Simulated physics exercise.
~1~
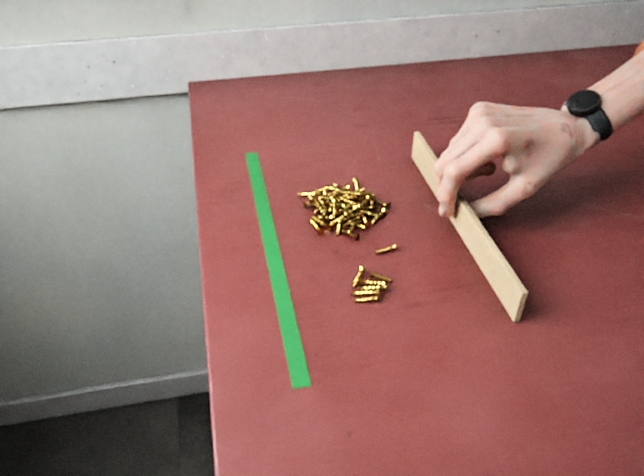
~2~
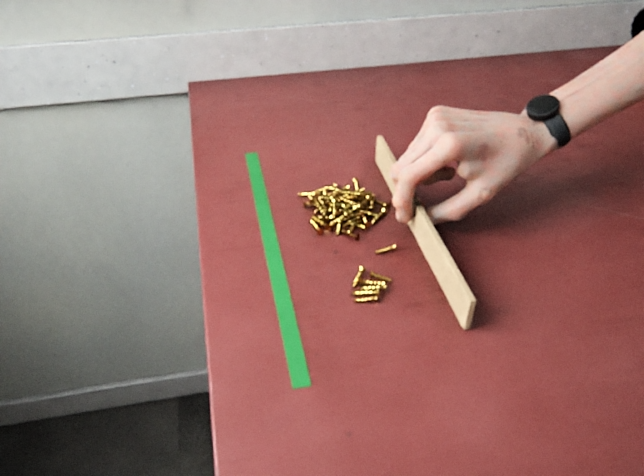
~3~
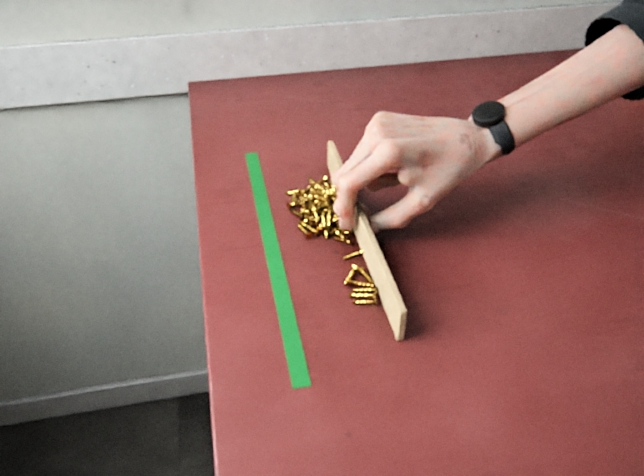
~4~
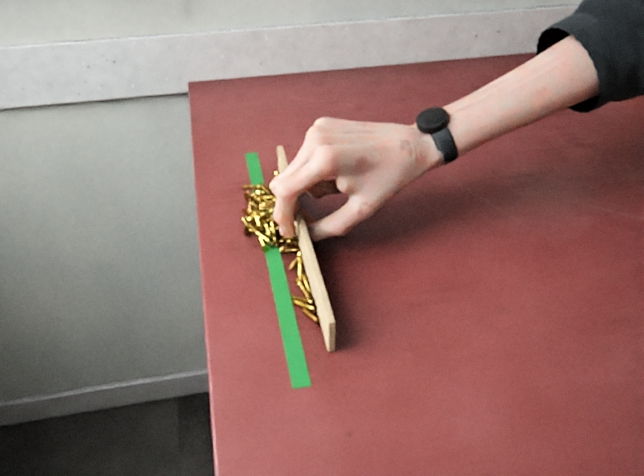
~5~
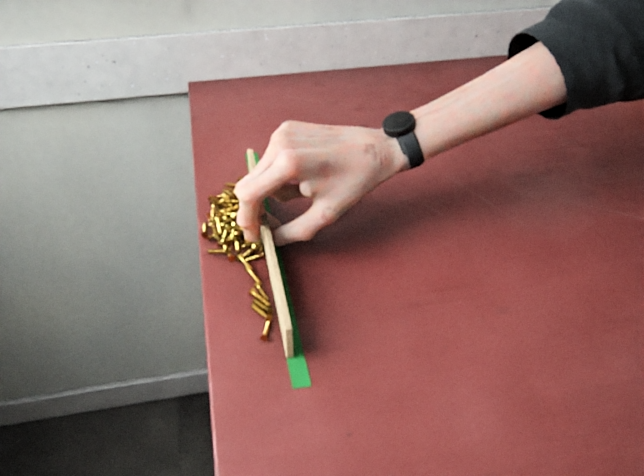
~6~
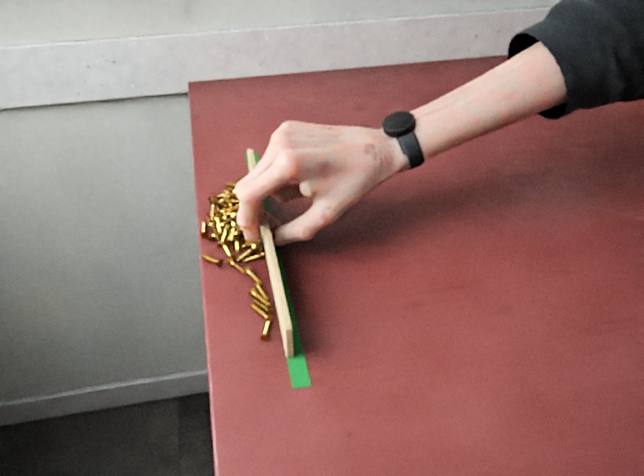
A hand pushing small brass-coloured pieces left across a red table with a wooden strip, stopping at green tape, all still on top.
